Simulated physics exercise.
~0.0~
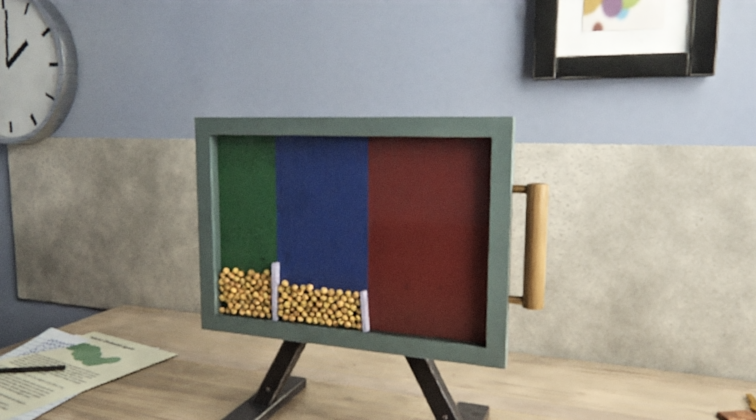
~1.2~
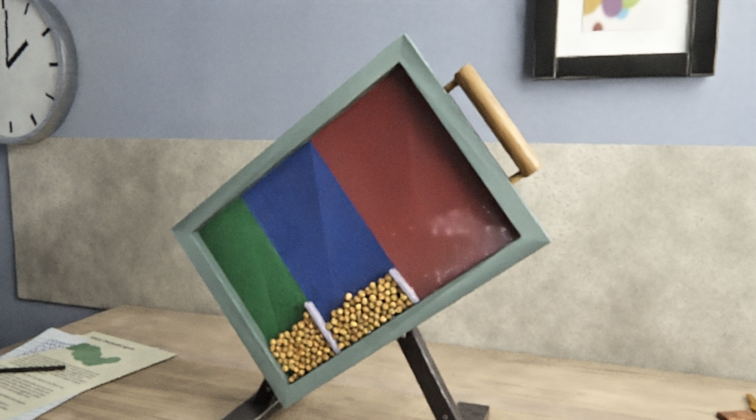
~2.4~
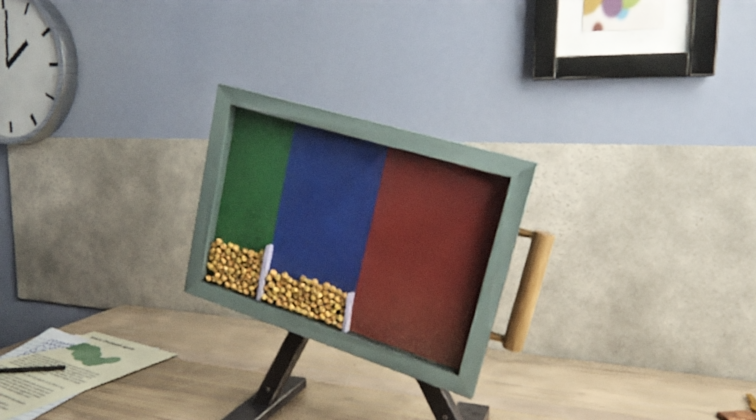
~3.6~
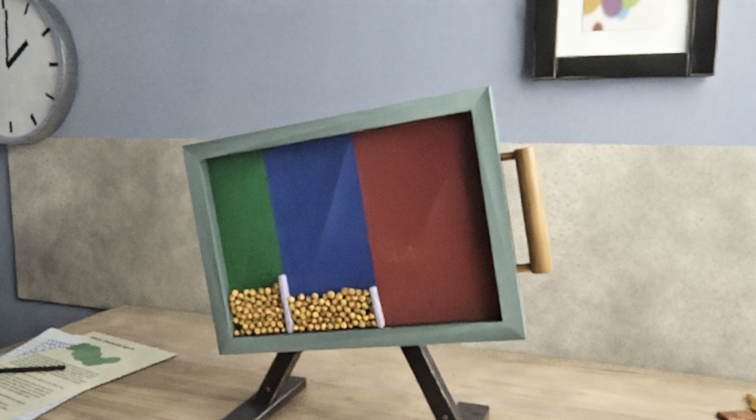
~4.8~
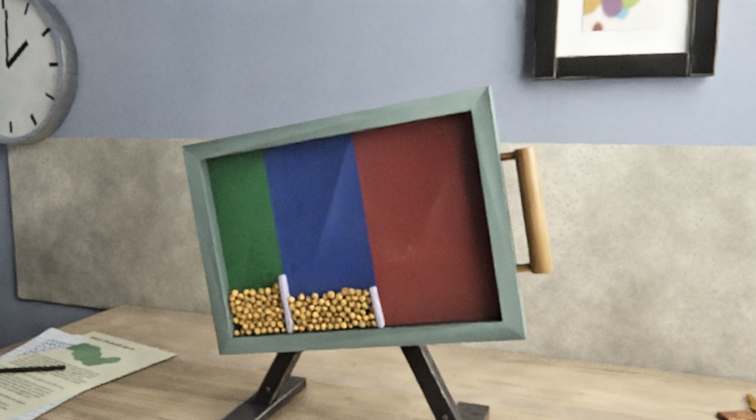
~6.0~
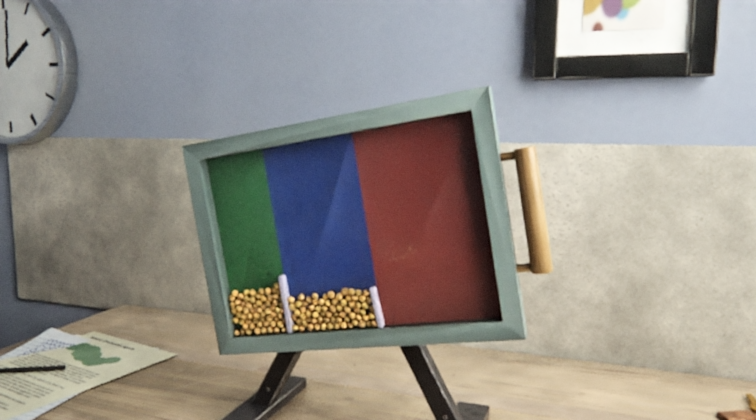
A still, front-on view shows a wooden table against a blue and grey wall, with a clock at left and a framed print at right. On a dark stand sits a greenish-grey case with green, blue and red strips, a wooden handle on its right, and pale golden beads behind two short dividers in the green and blue strips. The case tilts steeply anticlockwise, swings back to lean clockwise, then turns to a slight anticlockwise tilt. It rests there, beads still in green and blue, none piled in red.
